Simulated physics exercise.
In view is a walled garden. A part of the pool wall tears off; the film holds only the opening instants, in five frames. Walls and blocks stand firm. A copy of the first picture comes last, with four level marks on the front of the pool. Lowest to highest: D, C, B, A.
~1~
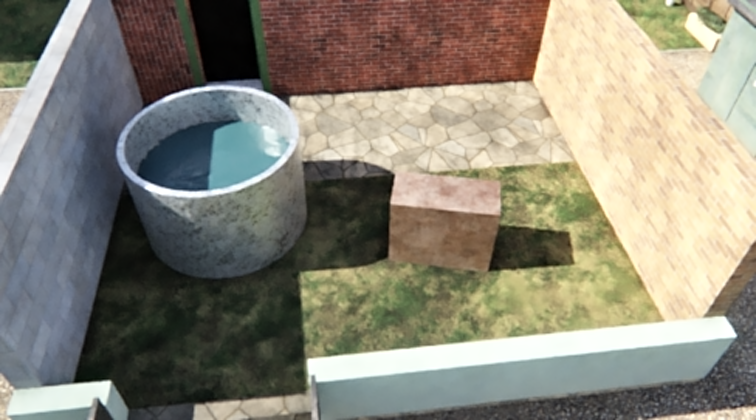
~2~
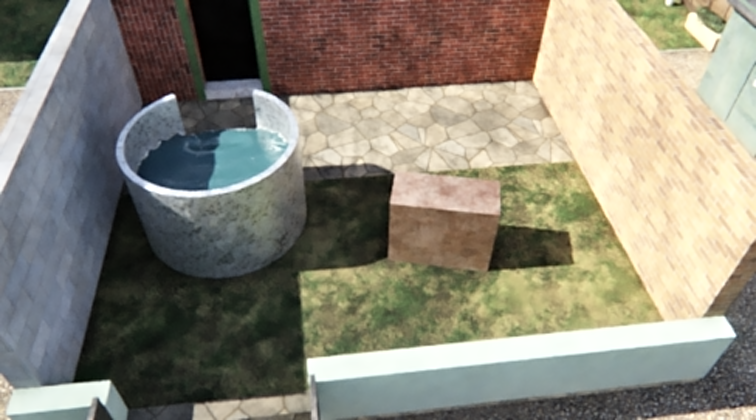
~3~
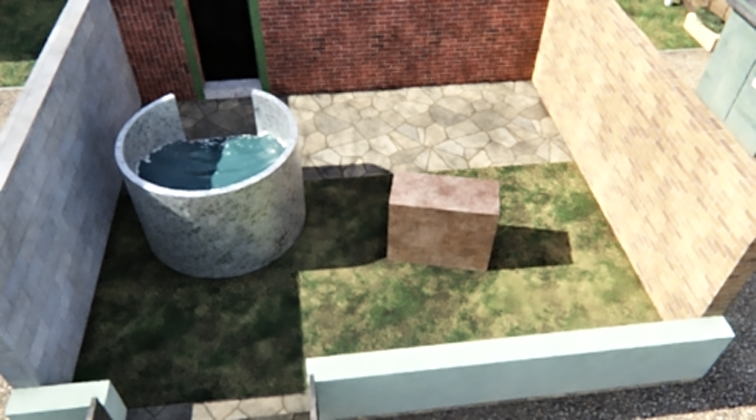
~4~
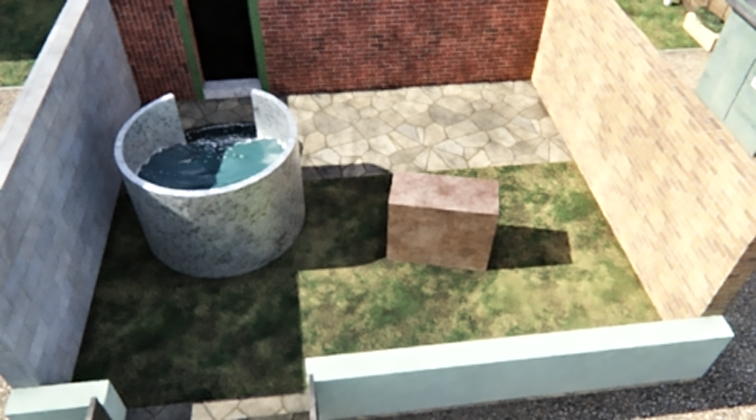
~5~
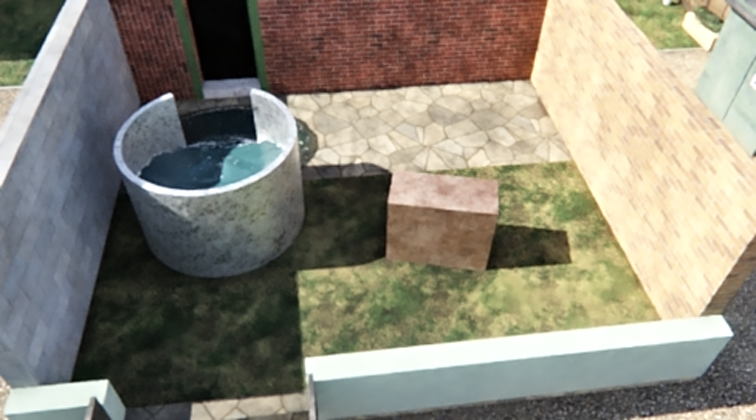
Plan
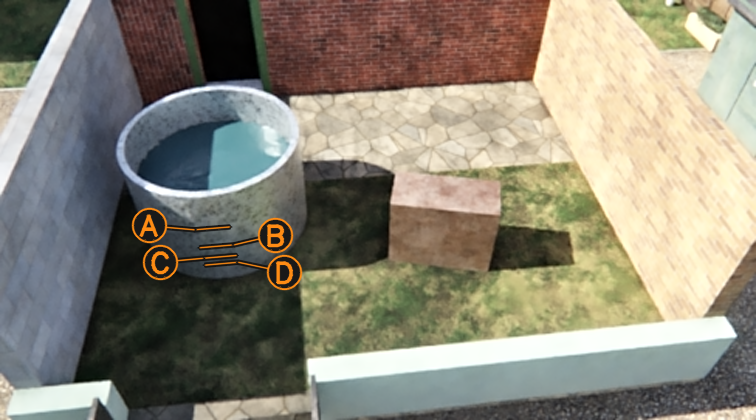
Water pours through a gap that opens in the round pool's back wall, wetting the paving.
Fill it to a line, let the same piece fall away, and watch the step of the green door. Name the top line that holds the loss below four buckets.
That is mark C.
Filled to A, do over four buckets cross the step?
Yes, it does.
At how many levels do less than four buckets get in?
Two.
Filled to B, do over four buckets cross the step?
Yes, it does.
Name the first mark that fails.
Here it is mark B.
In orange, A at (212, 228); B at (216, 246); C at (219, 256); D at (221, 263); from the bottom up D, C, B, A.
For mark A, dozens of bucketfuls pour in.
For mark B, about 8 bucketfuls get in.
For mark C, a splash gets over, under a bucket.
For mark D, nothing gets over.
